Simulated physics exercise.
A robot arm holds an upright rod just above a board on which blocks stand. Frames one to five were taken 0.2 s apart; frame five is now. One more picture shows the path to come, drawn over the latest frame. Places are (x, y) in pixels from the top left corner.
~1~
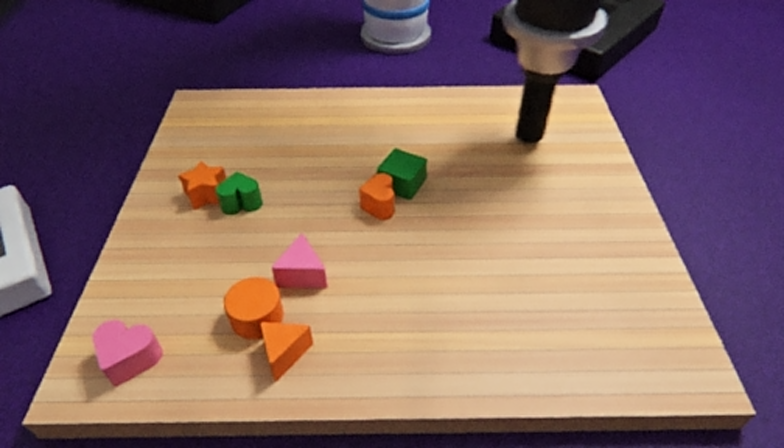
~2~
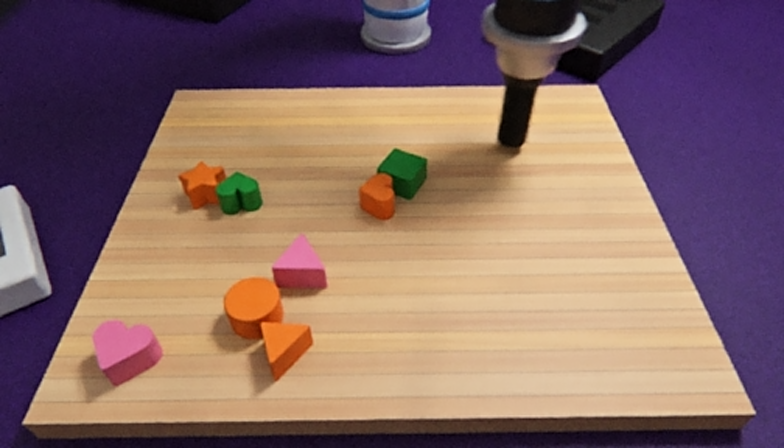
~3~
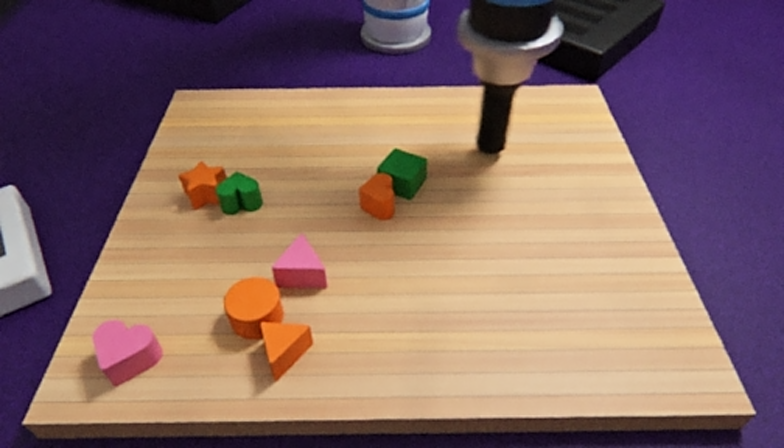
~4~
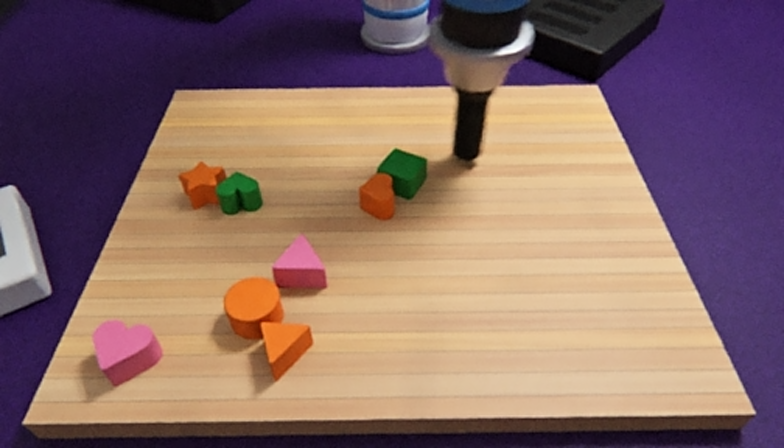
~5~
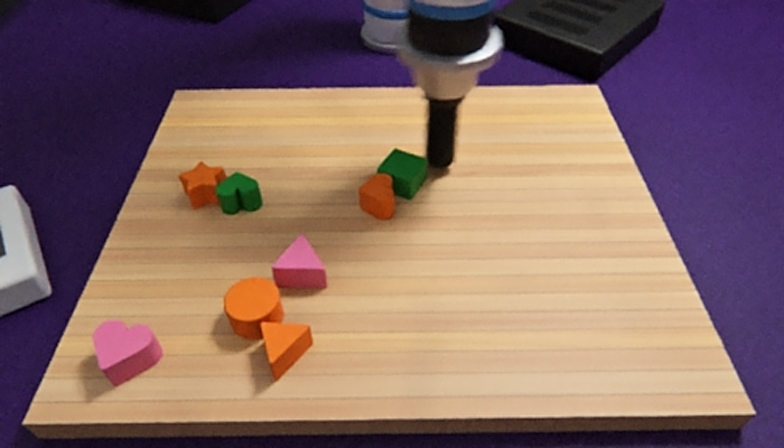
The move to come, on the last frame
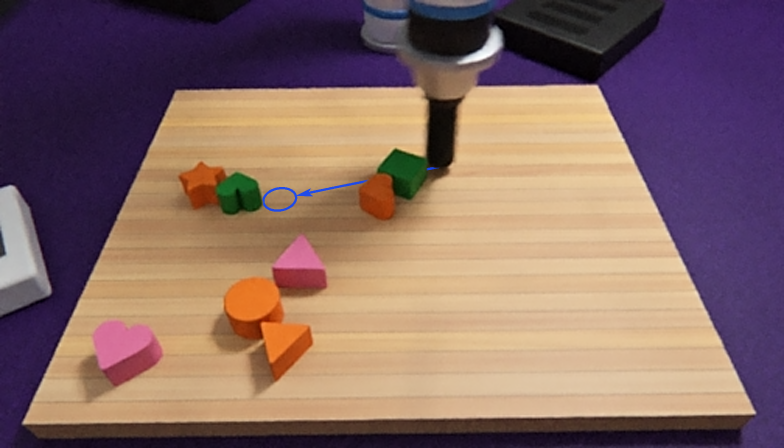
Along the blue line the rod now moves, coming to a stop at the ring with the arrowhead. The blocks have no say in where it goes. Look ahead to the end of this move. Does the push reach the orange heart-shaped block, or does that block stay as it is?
Here's my answer: The orange heart-shaped block gets displaced.
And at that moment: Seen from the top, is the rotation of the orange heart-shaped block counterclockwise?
I'd say yes.
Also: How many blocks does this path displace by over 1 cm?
The answer is two blocks, counting only moves over 1 cm.
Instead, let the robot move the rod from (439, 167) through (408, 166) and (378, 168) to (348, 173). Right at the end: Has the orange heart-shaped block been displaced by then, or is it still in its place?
By then it is displaced.
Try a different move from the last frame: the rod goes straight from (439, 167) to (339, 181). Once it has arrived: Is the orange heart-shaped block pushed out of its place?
Final answer: Yes.
The drawn path runs in a line from (439, 167) to (280, 199).
On the path given first. One third of the way, rod (388, 169); orange heart-shaped block (362, 202), turned 65° anticlockwise; green four-sided block (365, 177).
Two thirds of the way, rod (333, 179); orange heart-shaped block (357, 214), turned 100° anticlockwise; green four-sided block (336, 192), turned 35° anticlockwise.
At the end, rod (278, 191); green heart-shaped block not moved; orange heart-shaped block (357, 215), turned 100° anticlockwise; green four-sided block (335, 193), turned 40° anticlockwise.
